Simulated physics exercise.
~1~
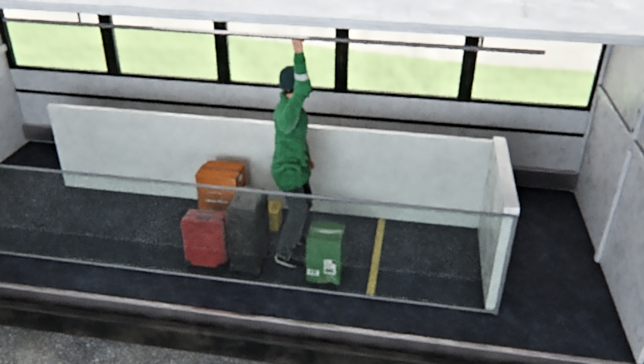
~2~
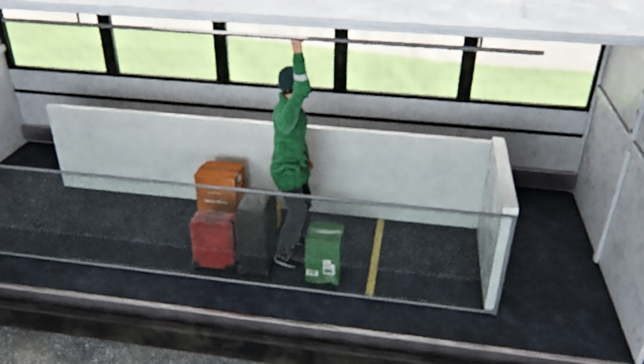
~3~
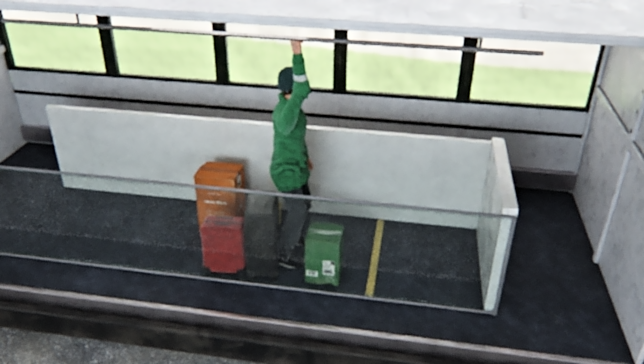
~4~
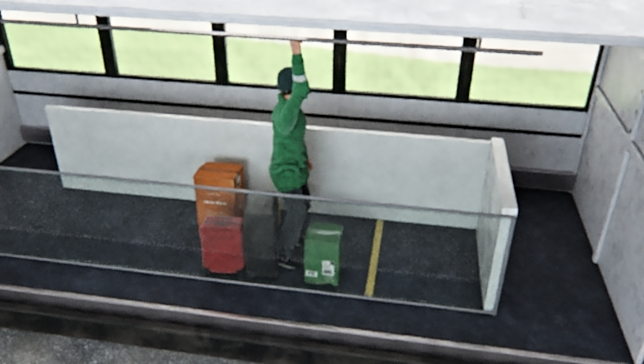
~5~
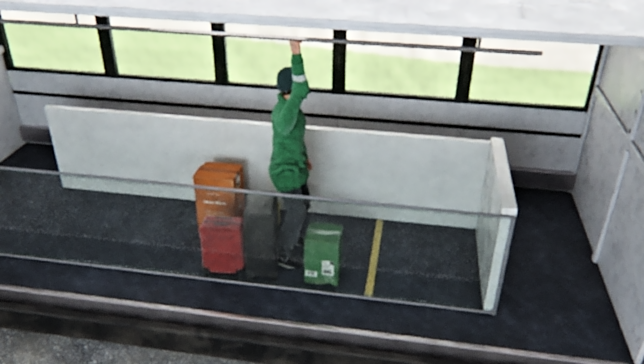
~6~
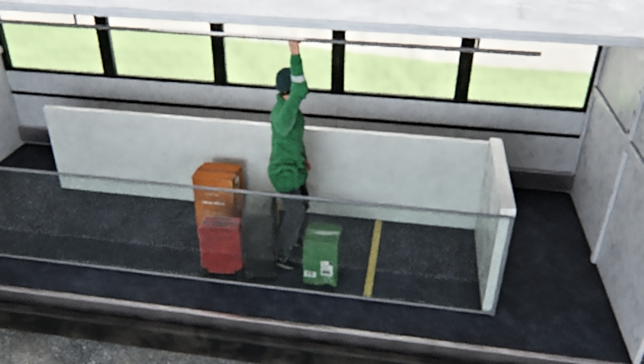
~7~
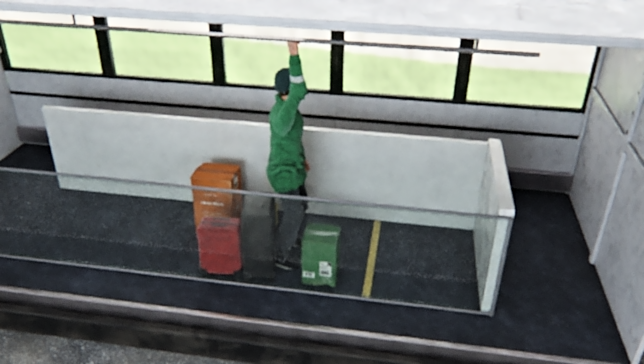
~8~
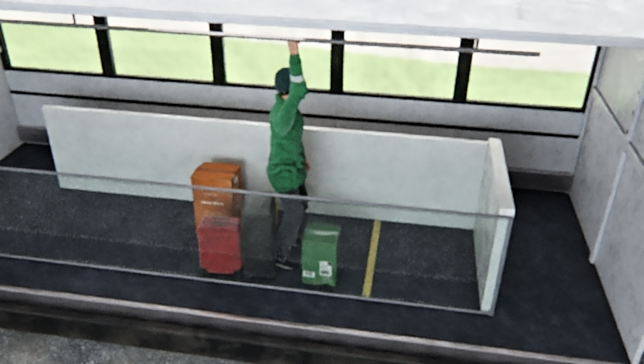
To begin with, a passenger in a green jacket and dark cap holds an overhead rail in a tram bay, with an orange bag, a small red case, a big black case and a green pack standing around. A bit of something yellow shows behind the legs. The red and black cases then slide a short way to the right, staying upright, while the orange bag and green pack keep their places. Both cases soon come to rest, and the passenger keeps gripping the rail. Nothing more shifts, and all the luggage ends upright, left of the yellow line.
